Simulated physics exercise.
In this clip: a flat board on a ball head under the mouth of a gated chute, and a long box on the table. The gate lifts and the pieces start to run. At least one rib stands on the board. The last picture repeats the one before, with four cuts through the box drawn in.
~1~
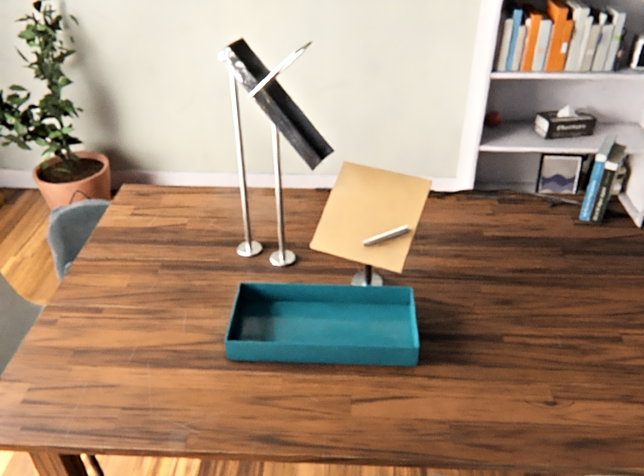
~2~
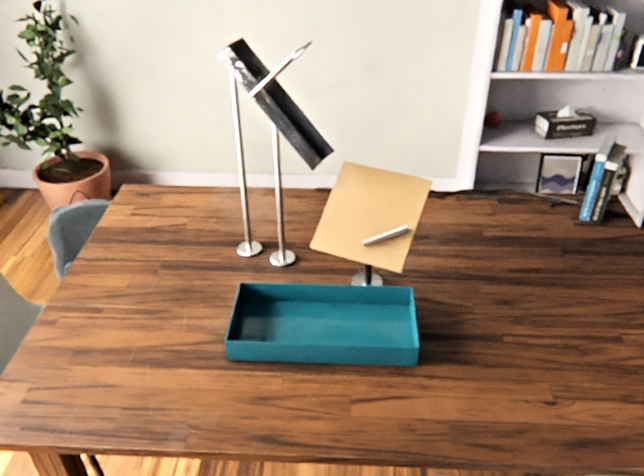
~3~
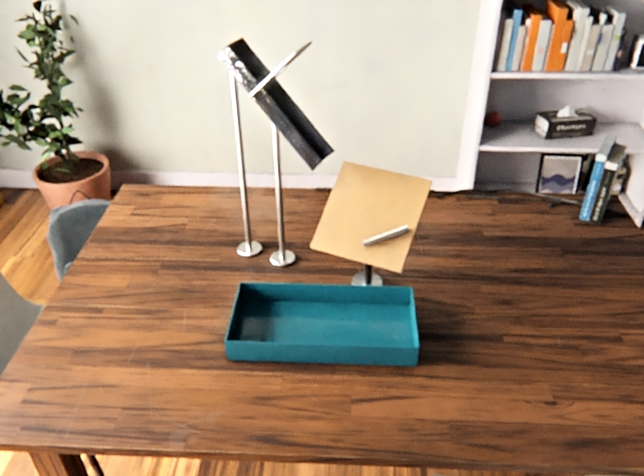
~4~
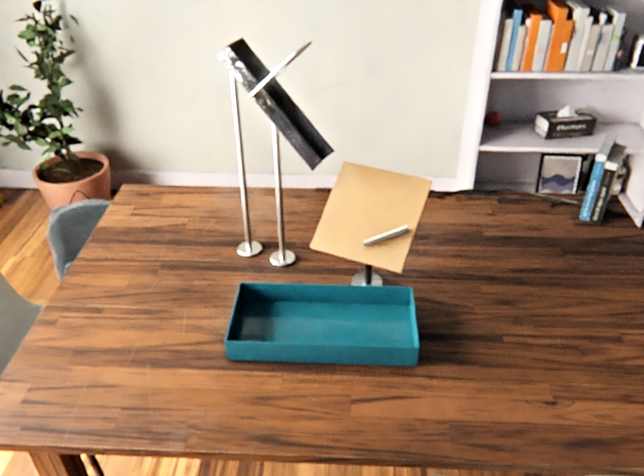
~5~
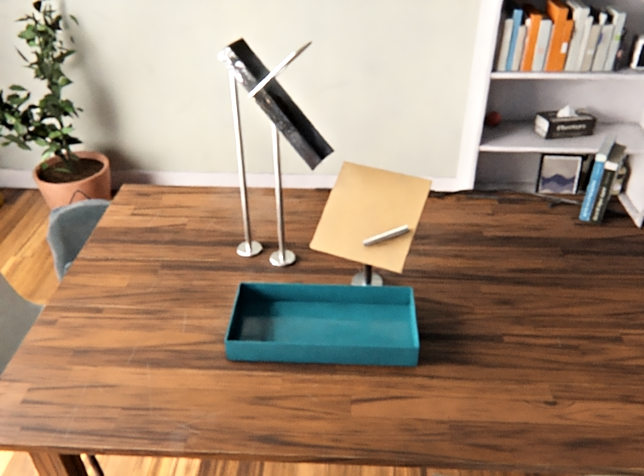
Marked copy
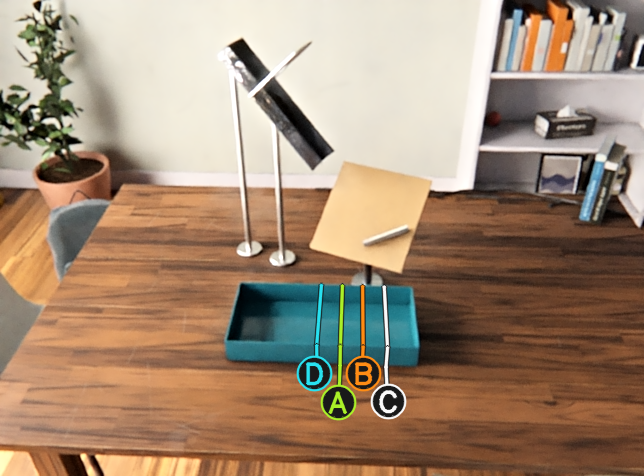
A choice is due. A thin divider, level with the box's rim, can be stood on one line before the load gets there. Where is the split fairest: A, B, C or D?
A is best.
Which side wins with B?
More lands on the left.
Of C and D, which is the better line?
Here it is line D.
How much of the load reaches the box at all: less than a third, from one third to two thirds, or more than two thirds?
It is more than two thirds.
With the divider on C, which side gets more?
The left side.
On the marked copy, line A crosses the front rim at (340, 345); line B crosses the front rim at (363, 346); line C crosses the front rim at (387, 346); line D crosses the front rim at (316, 344).
With A, of what is caught, about half on the left of the divider, about half on the right.
With B, of what is caught, nearly all on the left of the divider, a small part on the right.
With C, of what is caught, all on the left of the divider, none on the right.
With D, of what is caught, a small part on the left of the divider, most on the right.
